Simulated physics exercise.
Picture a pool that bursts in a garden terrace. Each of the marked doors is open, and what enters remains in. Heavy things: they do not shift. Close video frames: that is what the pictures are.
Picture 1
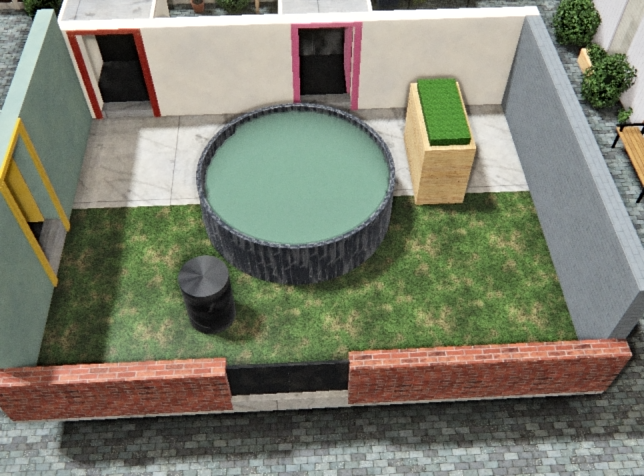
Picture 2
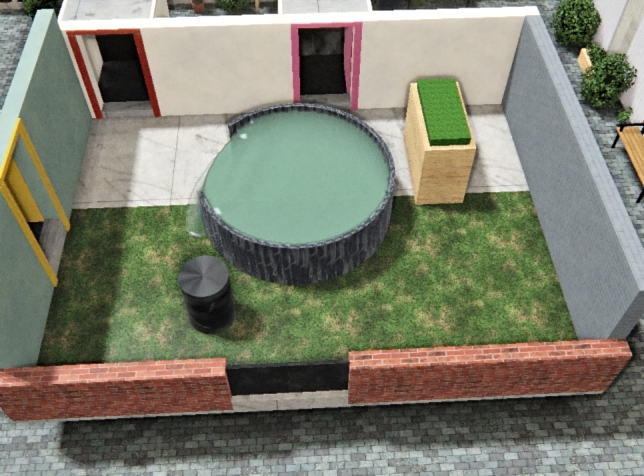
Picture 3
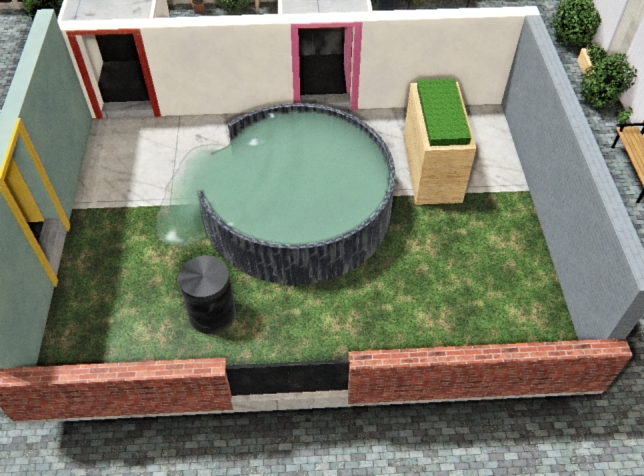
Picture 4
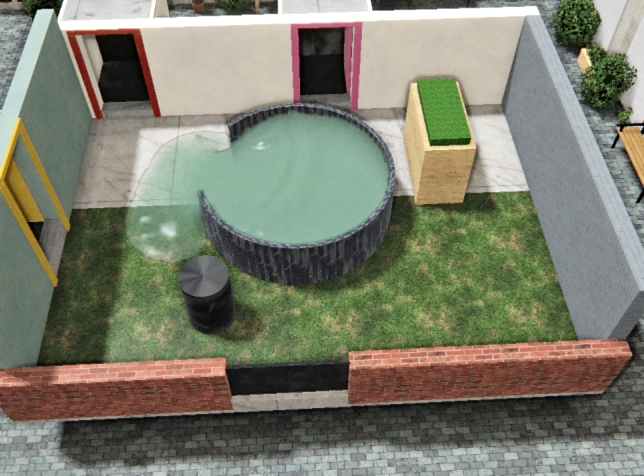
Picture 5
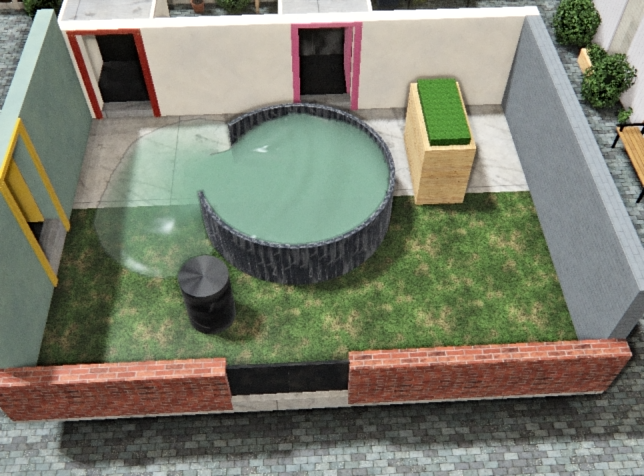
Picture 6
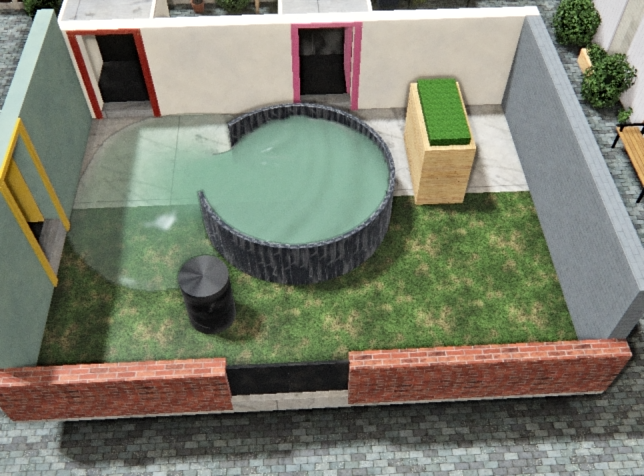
To begin with, still green water fills a round, dark-walled tank in a walled garden terrace. The tank's left side opens and water bulges out through the gap, then spreads leftward in a widening, thinning sheet across the paving and grass, while the dark drum and planter stay put.
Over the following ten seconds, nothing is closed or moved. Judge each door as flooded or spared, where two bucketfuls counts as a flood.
The red door is flooded, the yellow door is spared, the pink door is spared.
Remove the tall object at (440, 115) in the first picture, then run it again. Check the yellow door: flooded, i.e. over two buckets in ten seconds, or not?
As it turns out, yellow door keeps within bounds.
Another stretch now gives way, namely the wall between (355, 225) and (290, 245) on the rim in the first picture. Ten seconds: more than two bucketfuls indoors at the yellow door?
Result for the yellow door: It lets in too little.
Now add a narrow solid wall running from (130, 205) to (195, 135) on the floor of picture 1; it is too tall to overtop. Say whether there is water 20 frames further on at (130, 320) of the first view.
Swamped.
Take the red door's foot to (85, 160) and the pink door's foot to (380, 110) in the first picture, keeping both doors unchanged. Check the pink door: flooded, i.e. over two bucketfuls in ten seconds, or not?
The pink falls short.
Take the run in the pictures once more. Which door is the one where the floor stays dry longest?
Answer: The pink-painted one.
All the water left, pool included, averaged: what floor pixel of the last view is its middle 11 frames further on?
Centre: Close to (222, 198).
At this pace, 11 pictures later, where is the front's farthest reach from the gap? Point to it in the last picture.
Best guess: Near (34, 382).
A moment on, water covers 30 % of the floor; the red door under two buckets in, the yellow door wet at the sill, nothing in, the pink door not reached.
Next, water covers 35 % of the floor; the red door far over two buckets in, the yellow door wet at the sill, nothing in, the pink door not reached.
Then, water covers 50 % of the floor; the red door far over two buckets in, the yellow door wet at the sill, nothing in, the pink door wet at the sill, nothing in.
Later, water covers 80 % of the floor; the red door far over two buckets in, the yellow door wet at the sill, nothing in, the pink door wet at the sill, nothing in.
In the end, water covers 100 % of the floor; the red door far over two buckets in, the yellow door wet at the sill, nothing in, the pink door wet at the sill, nothing in.
